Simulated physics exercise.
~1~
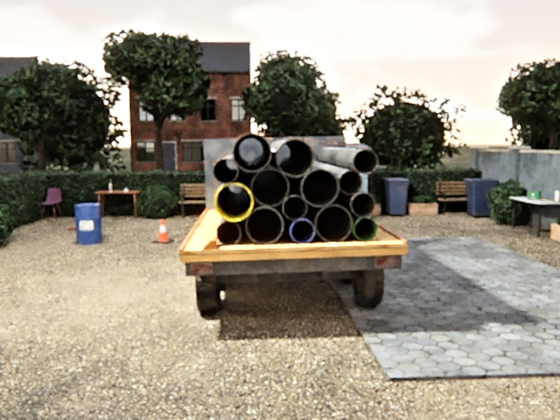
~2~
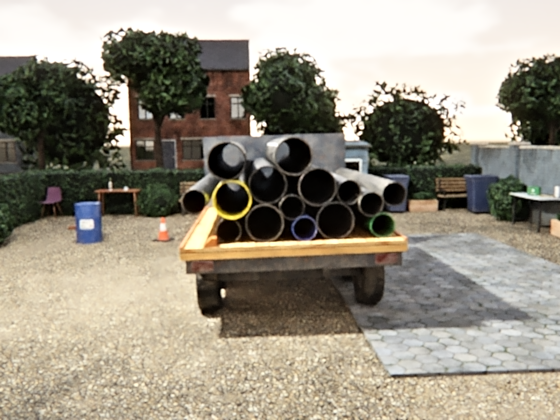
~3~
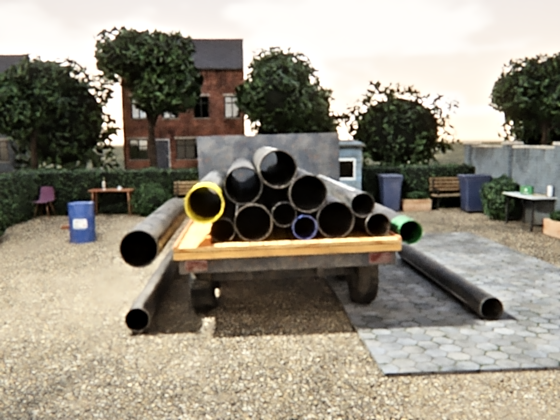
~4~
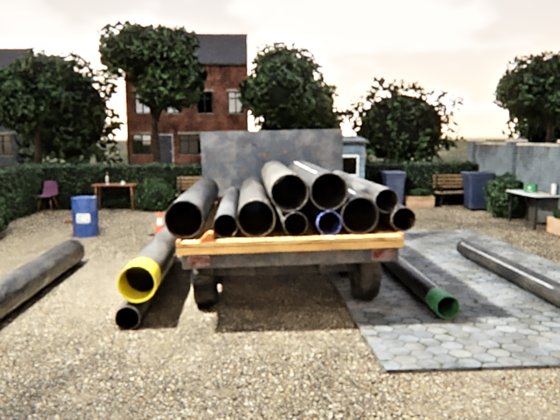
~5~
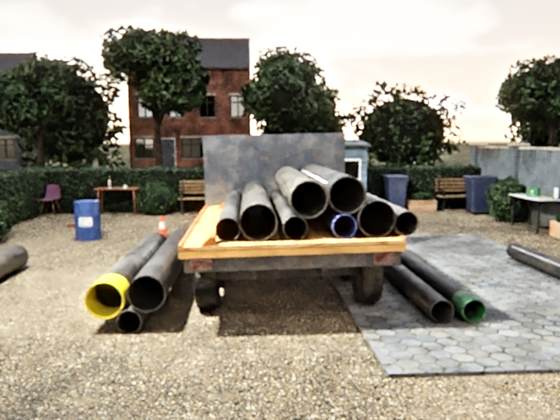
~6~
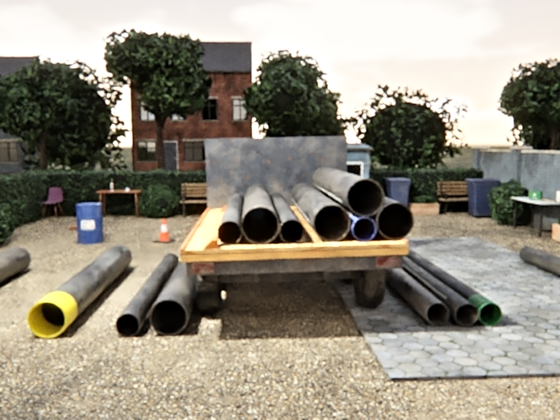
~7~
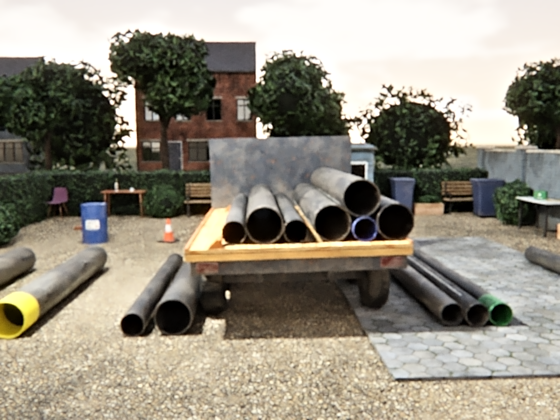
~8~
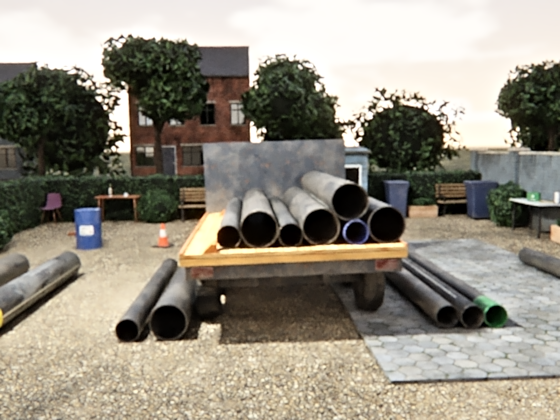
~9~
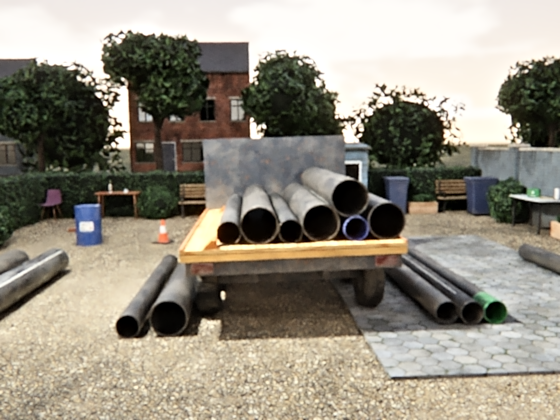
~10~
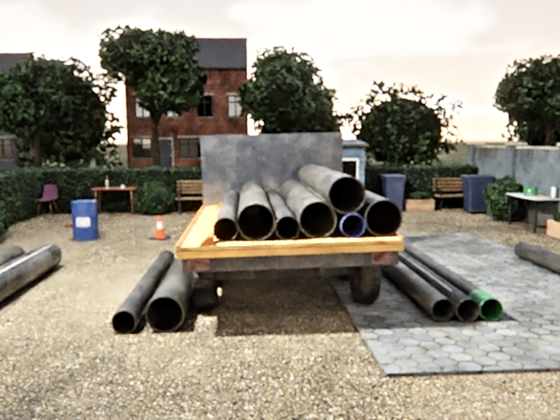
In a gravel yard, a stack of dark pipes on a flat trailer collapses and spills over both sides, the yellow-rimmed one rolling away left and the green-rimmed one dropping right, while the blue-rimmed pipe stays on the deck among several others, all finally lying still.
